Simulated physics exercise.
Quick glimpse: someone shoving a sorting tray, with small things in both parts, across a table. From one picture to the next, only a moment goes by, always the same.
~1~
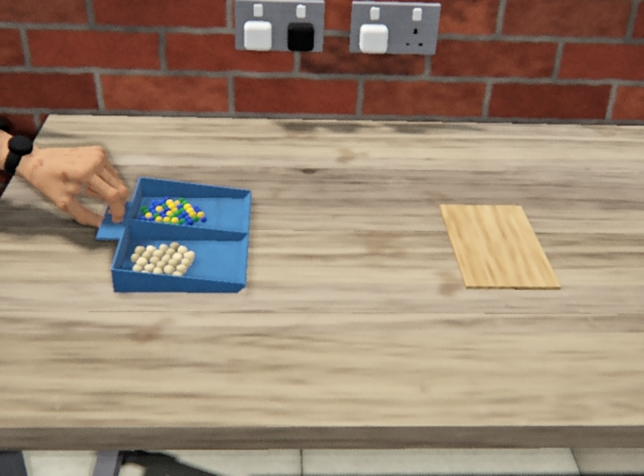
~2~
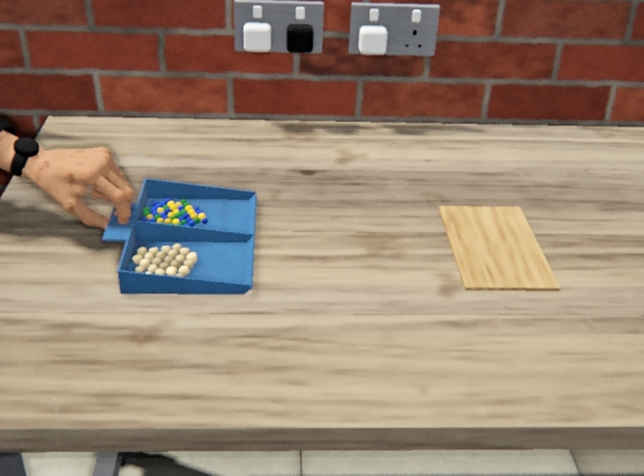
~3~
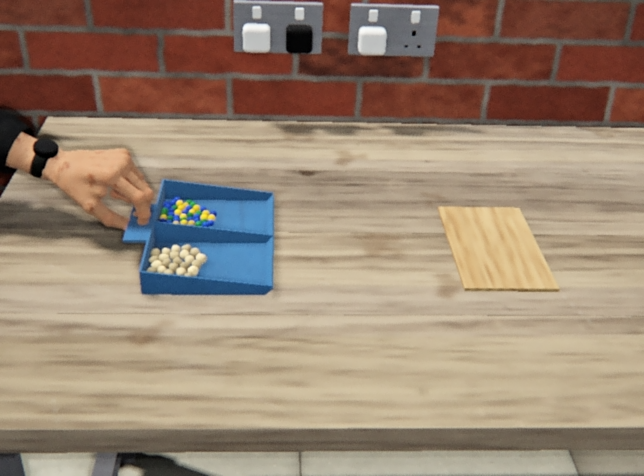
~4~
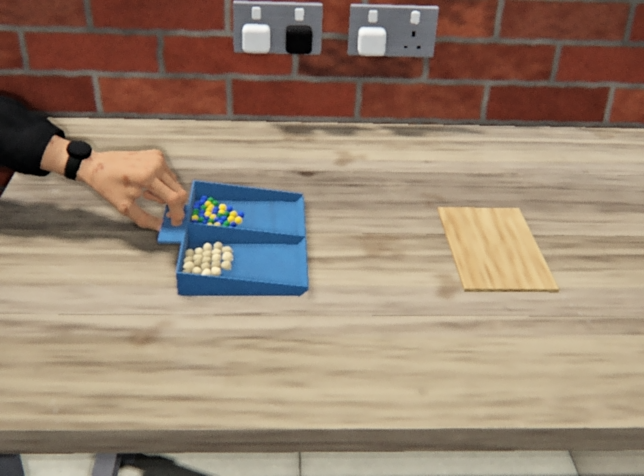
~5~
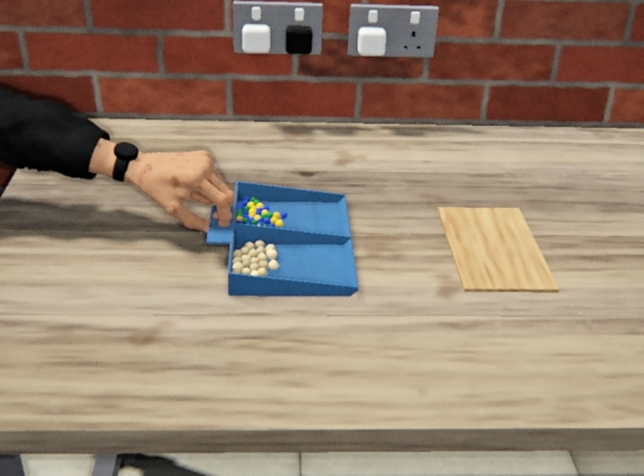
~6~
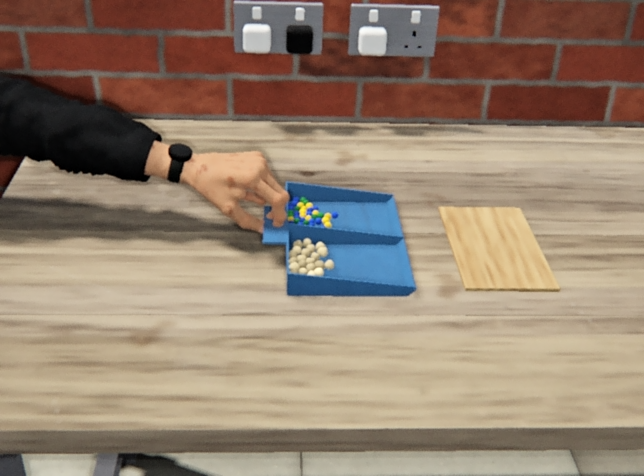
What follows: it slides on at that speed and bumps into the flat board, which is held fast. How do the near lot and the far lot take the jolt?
Near lot: Has some escape; far lot: Has some escape.
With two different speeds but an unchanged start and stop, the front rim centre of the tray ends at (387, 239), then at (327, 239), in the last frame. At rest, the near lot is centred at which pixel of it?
The middle stops roughly at (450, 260) the first time and at (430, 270) the second time.
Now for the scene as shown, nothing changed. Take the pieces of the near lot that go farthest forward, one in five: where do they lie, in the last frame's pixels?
Roughly at (544, 262).
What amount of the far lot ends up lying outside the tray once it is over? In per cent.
Estimated share: About 50 in a hundred.
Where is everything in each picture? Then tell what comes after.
In the first frame, front rim at (248, 235), at rest; flat board at (505, 263); near lot at (166, 260), a few macadamia nuts; far lot at (170, 214), some round plastic beads.
In the second frame, front rim at (254, 237), hardly any of the way covered; far lot at (171, 216).
In the third frame, front rim at (273, 238), a small part of the way covered; near lot at (178, 262).
In the fourth frame, front rim at (306, 239), about a quarter of the way covered; far lot at (207, 219).
In the fifth frame, front rim at (351, 239), about half of the way covered; near lot at (255, 262).
In the sixth frame, front rim at (404, 239), most of the way covered; flat board at (504, 265); near lot at (311, 262); far lot at (303, 220).
Then, 0.03 s past the last view, tray still sliding, front rim near (427, 239); near lot all inside; far lot all inside.
Then, 0.17 s past the last view, tray stopped at the flat board; near lot a small part out of the tray; far lot about a quarter out of the tray.
Then, 0.38 s past the last view, tray stopped at the flat board; near lot about a quarter out of the tray; far lot about half out of the tray.
Finally, tray stopped at the flat board; near lot about a quarter out of the tray; far lot about half out of the tray.
